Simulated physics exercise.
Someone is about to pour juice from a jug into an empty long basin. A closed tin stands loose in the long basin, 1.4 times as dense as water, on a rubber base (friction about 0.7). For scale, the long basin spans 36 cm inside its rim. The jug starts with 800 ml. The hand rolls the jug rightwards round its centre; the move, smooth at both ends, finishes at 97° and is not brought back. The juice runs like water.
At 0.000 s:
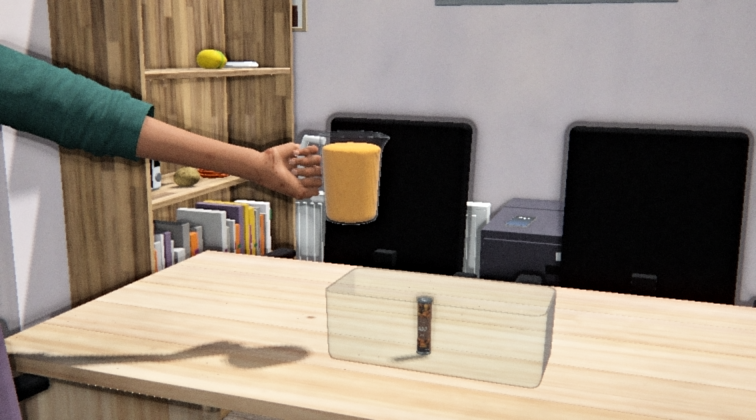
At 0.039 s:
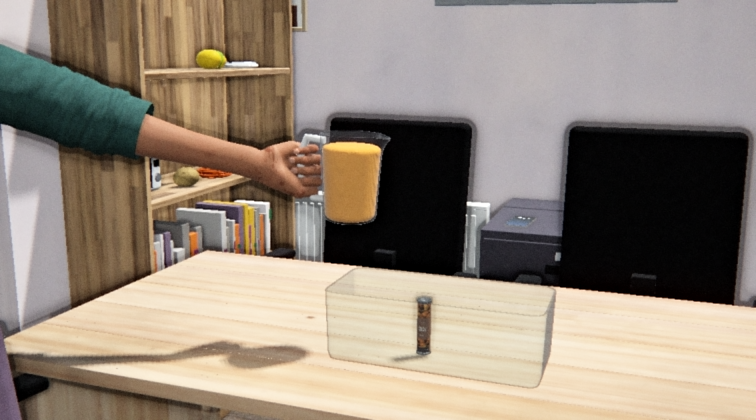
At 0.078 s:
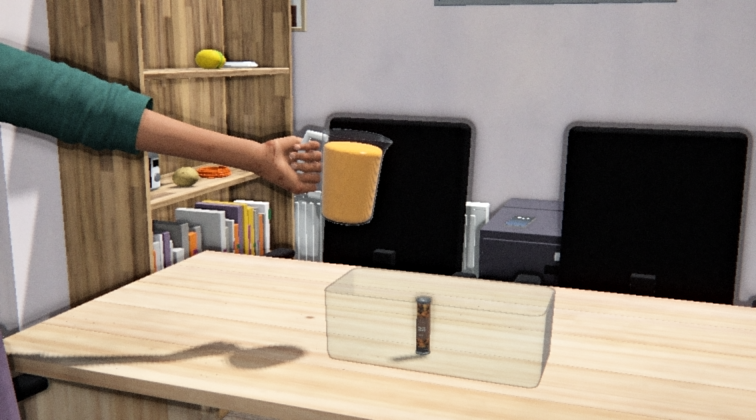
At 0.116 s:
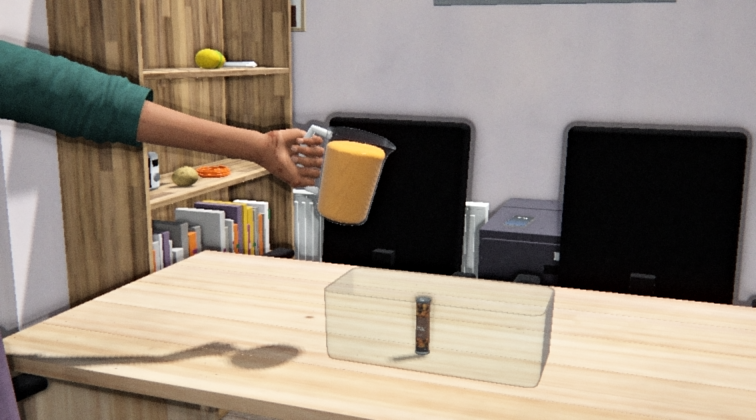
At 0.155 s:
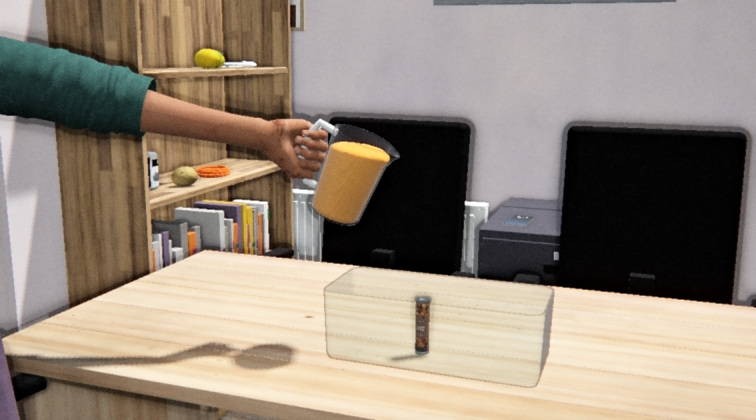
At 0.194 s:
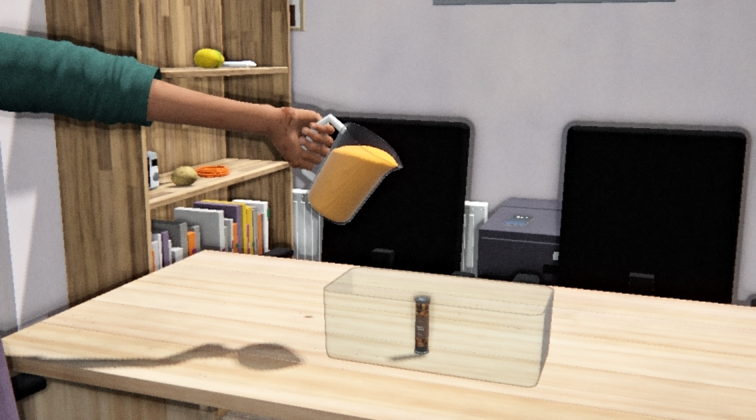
A hand in a green sleeve holding a jug of orange juice above a clear basin, slowly tilting it to the right.
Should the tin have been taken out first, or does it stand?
It keeps standing.
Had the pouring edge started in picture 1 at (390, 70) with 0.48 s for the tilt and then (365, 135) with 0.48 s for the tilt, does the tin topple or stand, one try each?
First it keeps standing; then it goes over.
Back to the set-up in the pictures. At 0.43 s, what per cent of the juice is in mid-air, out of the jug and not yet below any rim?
Near 30 in a hundred.
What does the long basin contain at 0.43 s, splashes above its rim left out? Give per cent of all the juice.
Near 6 in a hundred.
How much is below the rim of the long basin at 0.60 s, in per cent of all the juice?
Near 48 in a hundred.
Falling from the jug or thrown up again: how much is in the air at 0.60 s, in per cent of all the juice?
Some 24 per cent.
After 0.43 s the tilt is 94° and 63 per cent is still to pour; the tin stands where it began.
After 0.60 s the tilt is 97° and 29 per cent is still to pour; the tin stands where it began.
After 0.78 s the tilt is 97° and 10 per cent is still to pour; the tin stands where it began.
After 0.98 s the tilt is 97° and 3 per cent is still to pour; the tin stands where it began.
In the end the tin stands where it began.
